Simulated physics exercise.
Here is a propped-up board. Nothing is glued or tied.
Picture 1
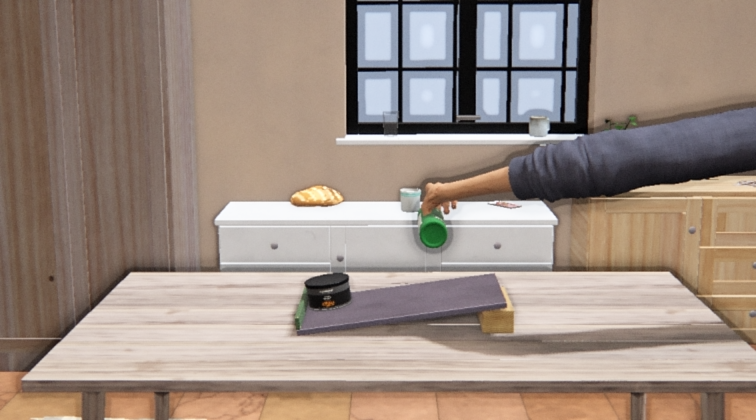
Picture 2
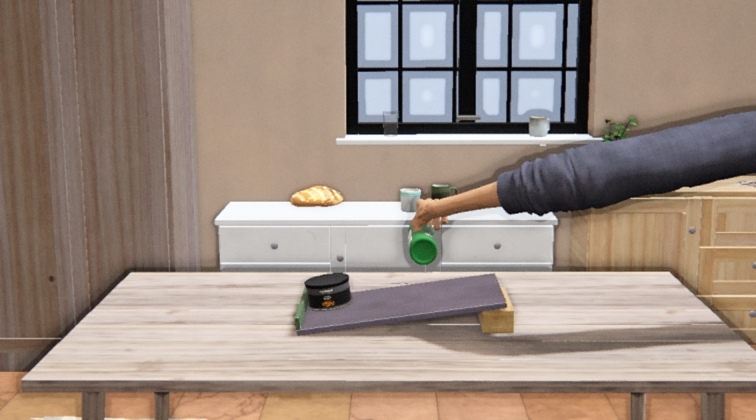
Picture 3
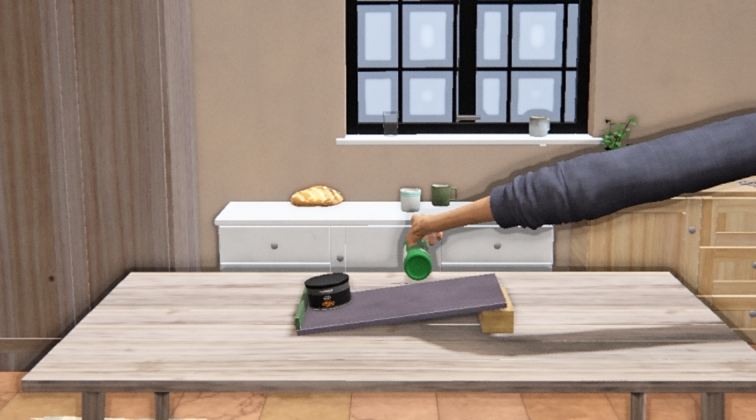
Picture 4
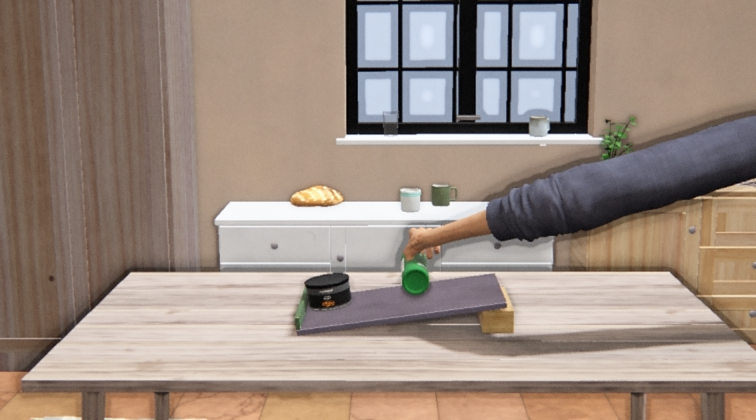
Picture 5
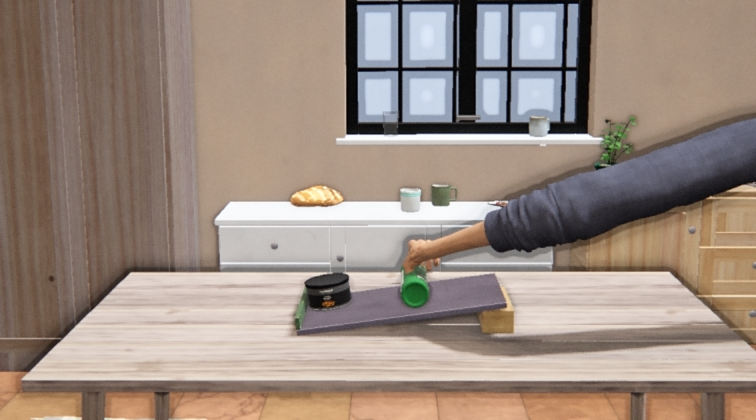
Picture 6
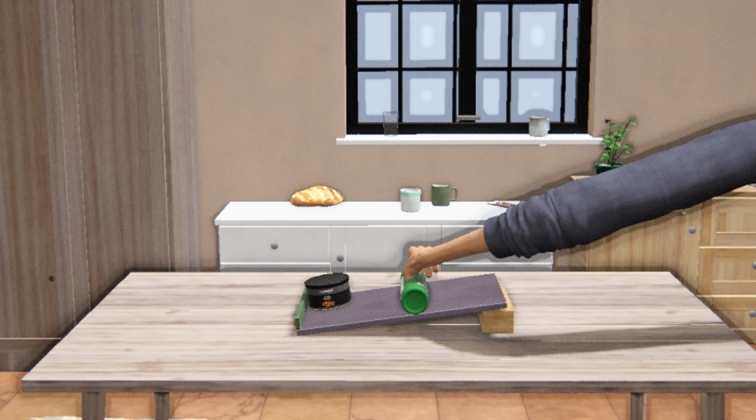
A hand lowers a green bottle onto a sloping board beside a black tub.
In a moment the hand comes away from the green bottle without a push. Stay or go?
Outcome: The green bottle goes downhill.
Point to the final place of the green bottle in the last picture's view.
Around (359, 293).
Then, 0.50 s after the last picture, green bottle rolled about its own width near (388, 289).
Then, 0.60 s after the last picture, green bottle rolled about its own width near (374, 291).
At rest, moved from the start, green bottle; black tub in place. Seen from the same camera at the end, green bottle near (359, 293). The green bottle slides or rolls down.
